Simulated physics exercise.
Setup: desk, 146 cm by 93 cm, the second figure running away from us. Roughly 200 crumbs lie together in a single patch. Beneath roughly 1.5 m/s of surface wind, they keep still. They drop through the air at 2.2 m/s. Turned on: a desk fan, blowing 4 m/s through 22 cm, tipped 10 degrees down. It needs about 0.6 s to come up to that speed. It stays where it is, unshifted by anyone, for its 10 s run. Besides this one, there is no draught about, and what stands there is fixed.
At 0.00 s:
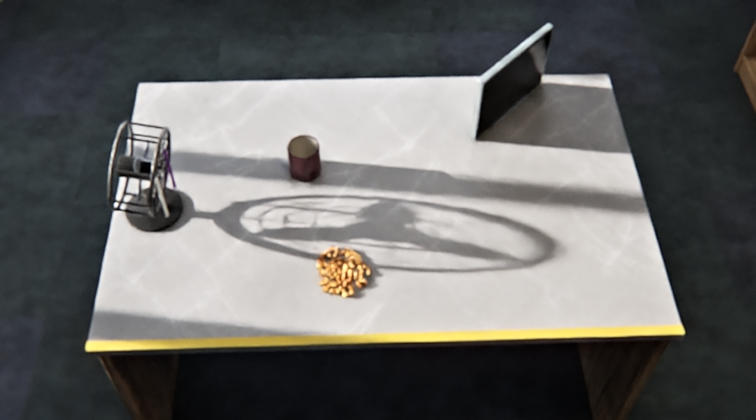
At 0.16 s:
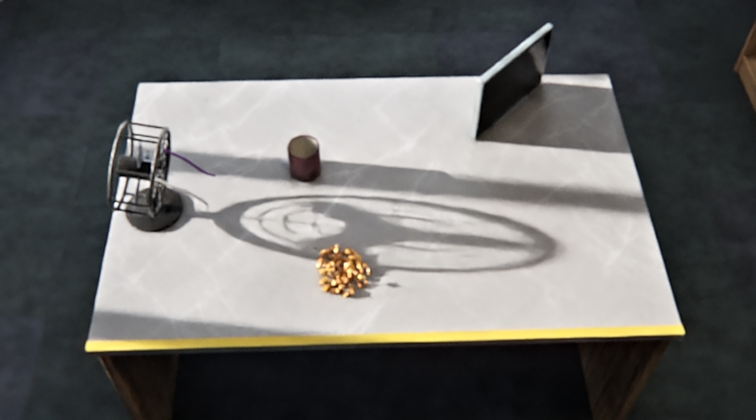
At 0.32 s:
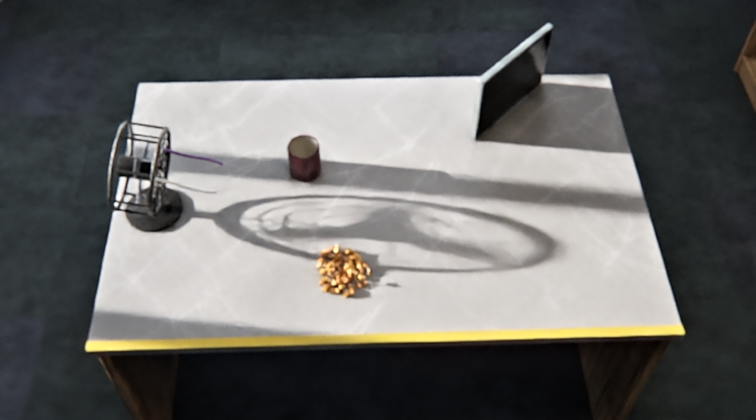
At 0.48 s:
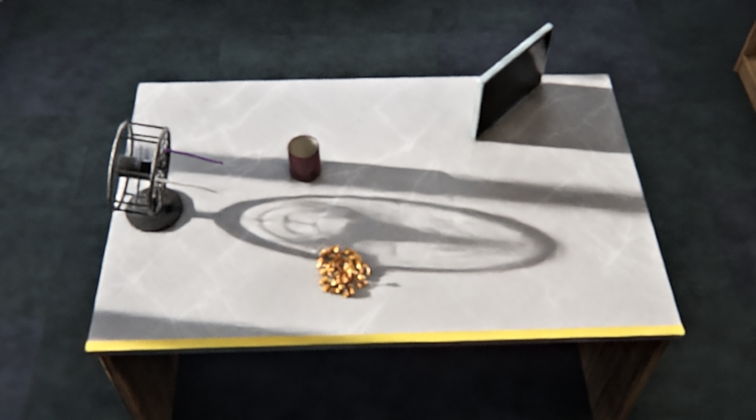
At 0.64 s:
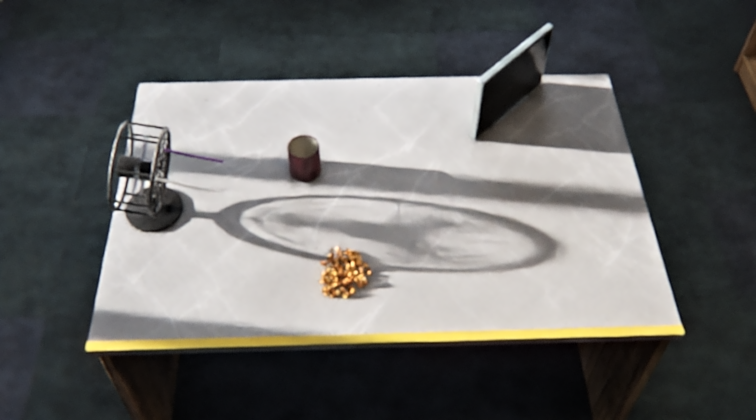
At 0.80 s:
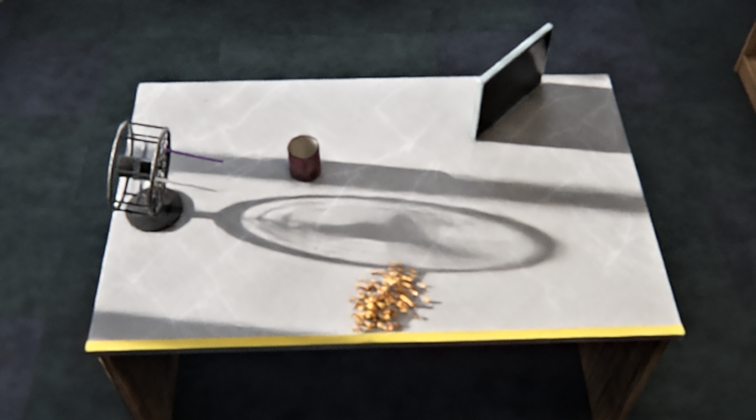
Pile of golden crumbs sitting still on a pale table, then shifting and spreading rightward toward the yellow edge as a desk fan blows.
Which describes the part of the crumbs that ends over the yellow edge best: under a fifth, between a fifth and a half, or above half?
Watch, the greater part will wind up over that edge.
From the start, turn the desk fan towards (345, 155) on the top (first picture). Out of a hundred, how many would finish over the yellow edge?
I'd expect close to 1 percent of them to end up there.
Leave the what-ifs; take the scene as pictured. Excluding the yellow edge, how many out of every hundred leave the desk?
That lands at some 0 %.
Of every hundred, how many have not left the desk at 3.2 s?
Around 0 percent remain.
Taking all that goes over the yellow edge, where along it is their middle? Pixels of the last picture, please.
The middle of the crossings lies near (466, 340) in the last picture.
After 2.0 s, 100 % are over the yellow edge; 100 % have settled or left.
After 3.2 s, 100 % are over the yellow edge; 100 % have settled or left.
After 5.5 s, 100 % are over the yellow edge; 100 % have settled or left.
After 10.0 s, at the end, 100 % are over the yellow edge.
